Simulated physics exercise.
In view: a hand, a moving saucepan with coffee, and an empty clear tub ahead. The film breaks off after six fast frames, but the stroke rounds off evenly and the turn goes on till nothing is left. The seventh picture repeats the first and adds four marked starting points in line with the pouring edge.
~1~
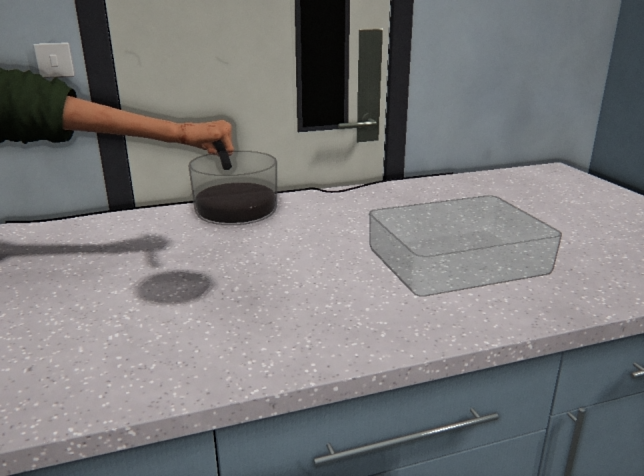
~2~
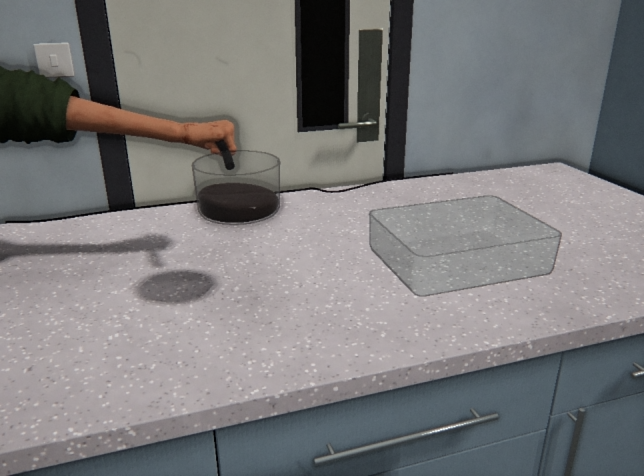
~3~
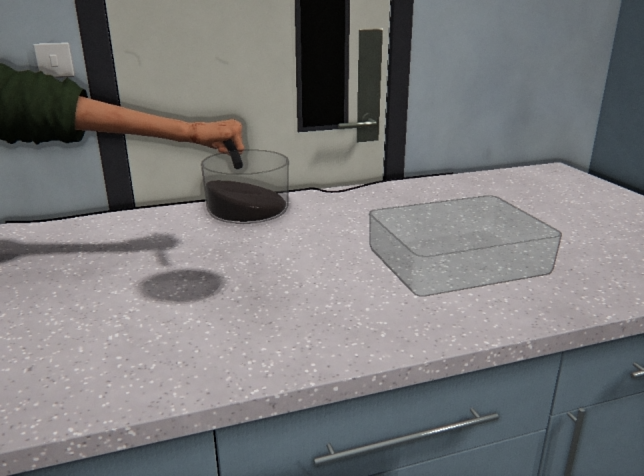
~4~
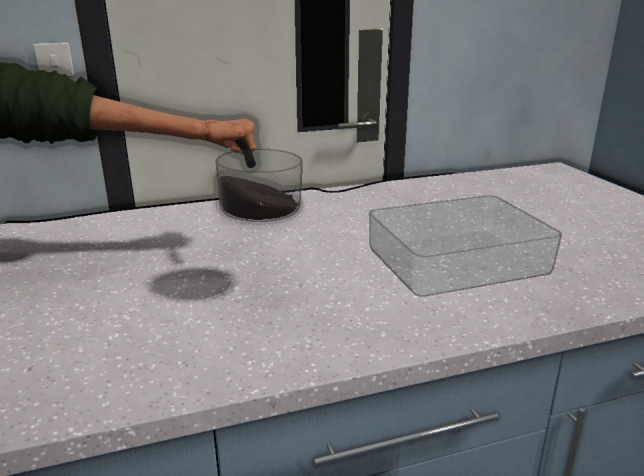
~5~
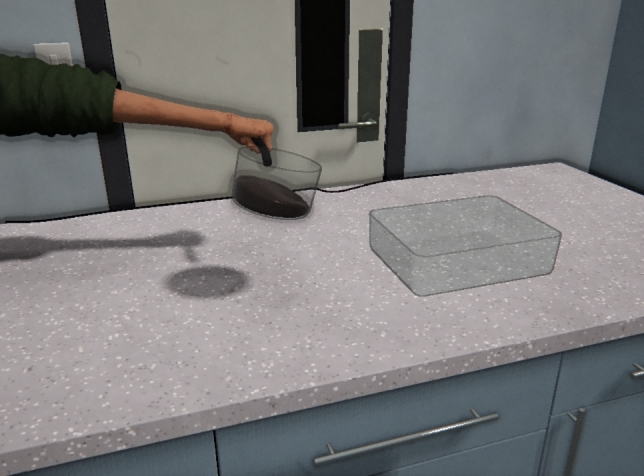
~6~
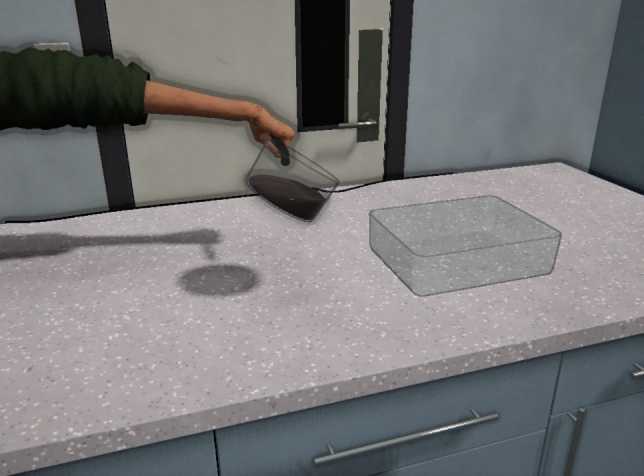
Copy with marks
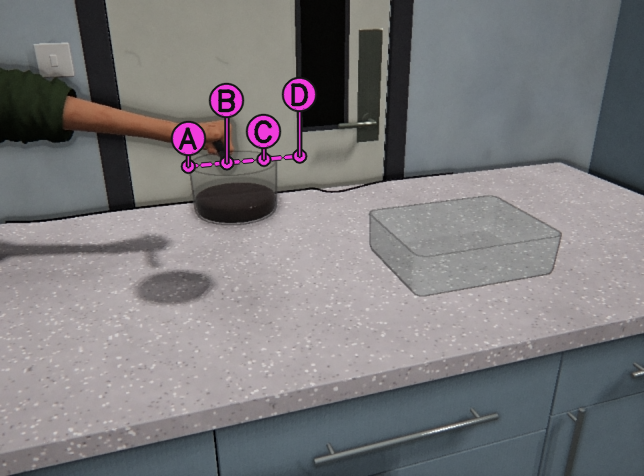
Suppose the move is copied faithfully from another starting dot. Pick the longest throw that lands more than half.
The answer is place D.
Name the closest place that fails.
It is C.
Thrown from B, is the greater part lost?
Yes.
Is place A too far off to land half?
Yes, that goes wrong.
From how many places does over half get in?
One.
On the marked copy, A at (188, 166); B at (226, 162); C at (263, 159); D at (299, 156).
For place A, about 0 % lands in the tub, 100 % falls short.
For place B, about 0 % lands in the tub, 99 % falls short.
For place C, about 20 % lands in the tub, 76 % falls short and 3 % goes beside or beyond.
For place D, about 70 % lands in the tub, 20 % falls short and 10 % goes beside or beyond.
